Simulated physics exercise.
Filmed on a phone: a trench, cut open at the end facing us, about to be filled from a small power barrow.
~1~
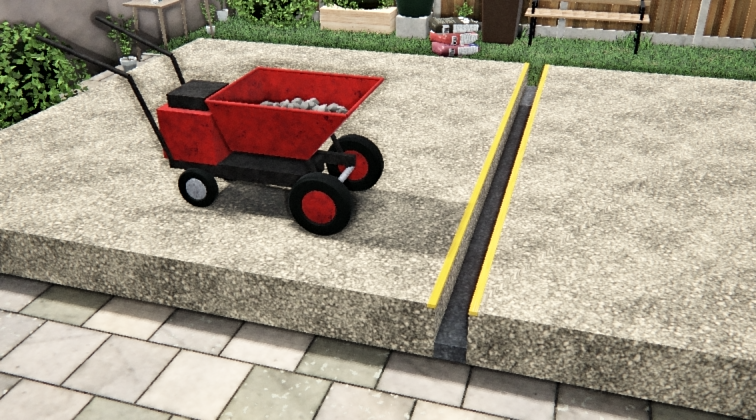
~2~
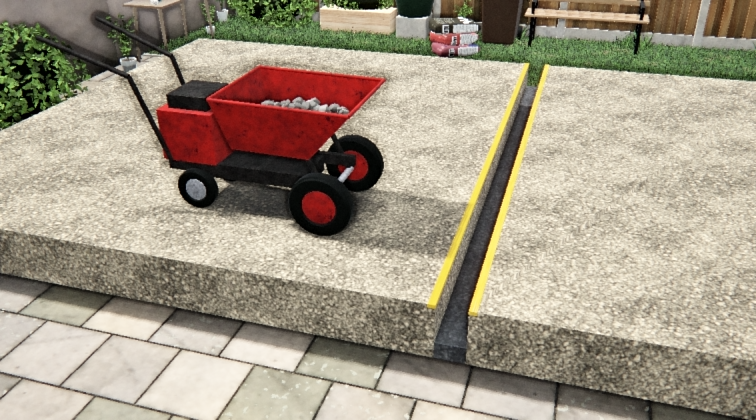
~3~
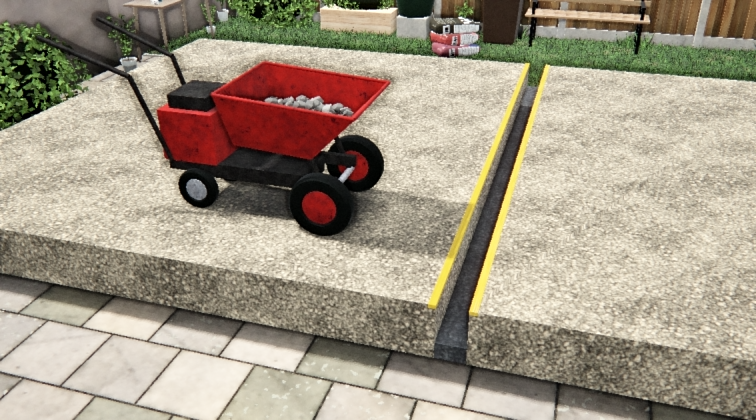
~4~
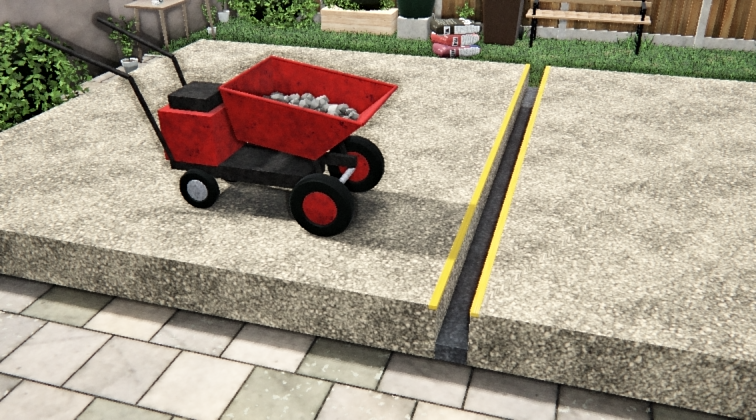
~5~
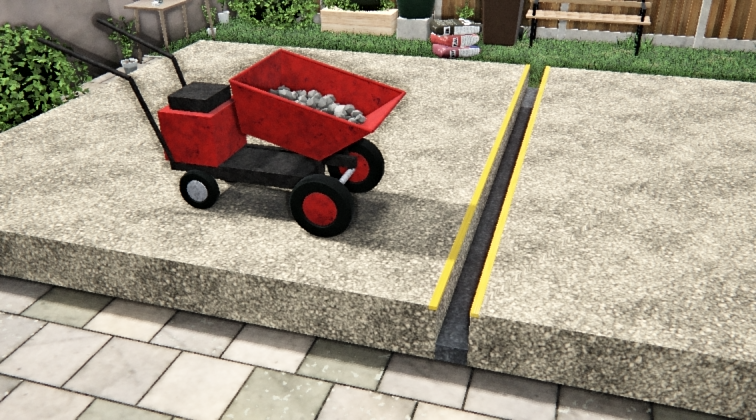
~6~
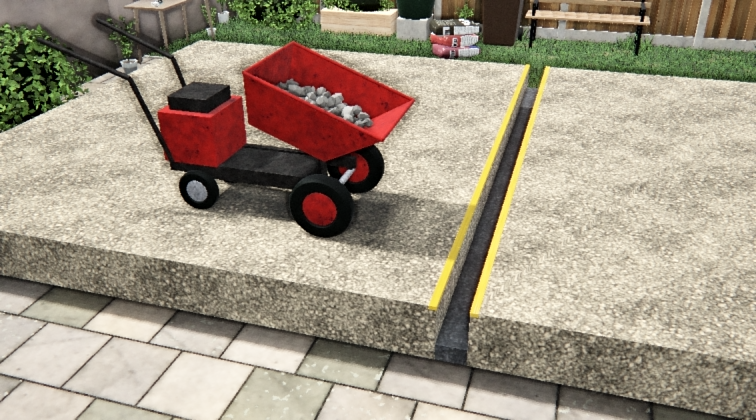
The red skip of a small power barrow, loaded with grey broken stones, tilts gradually forward to the right while the wheels stay still on a speckled slab, beside a narrow trench edged with two yellow strips.
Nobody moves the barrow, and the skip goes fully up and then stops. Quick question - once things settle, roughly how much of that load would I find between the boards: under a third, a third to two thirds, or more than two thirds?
I reckon it's the middle case, with the trench getting one-third to two-thirds.
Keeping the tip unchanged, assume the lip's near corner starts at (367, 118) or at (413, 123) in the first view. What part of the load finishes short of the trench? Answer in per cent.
10 % for the first, 0 % for the second.
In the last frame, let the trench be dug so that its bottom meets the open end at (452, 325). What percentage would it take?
Something like 50 %.
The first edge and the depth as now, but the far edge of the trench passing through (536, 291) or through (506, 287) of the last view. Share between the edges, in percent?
In order: Some 70 per cent, then some 70 per cent.
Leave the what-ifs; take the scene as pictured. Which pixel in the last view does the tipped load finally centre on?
Near (475, 249).
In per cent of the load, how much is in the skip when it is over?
About 10 per cent.
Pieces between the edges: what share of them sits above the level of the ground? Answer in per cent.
0 in a hundred.
Soon after the last picture, skip tipped steeply; all in the skip.
A little later, skip tipped right over; about two thirds in the skip; about a quarter short of the trench; a stray few in or heaped over the trench.
Later still, skip tipped right over; a small part in the skip; about a quarter short of the trench; about half in or heaped over the trench; a small part beyond it.
By the end, skip tipped right over; a small part in the skip; about a quarter short of the trench; about half in or heaped over the trench; a small part beyond it.
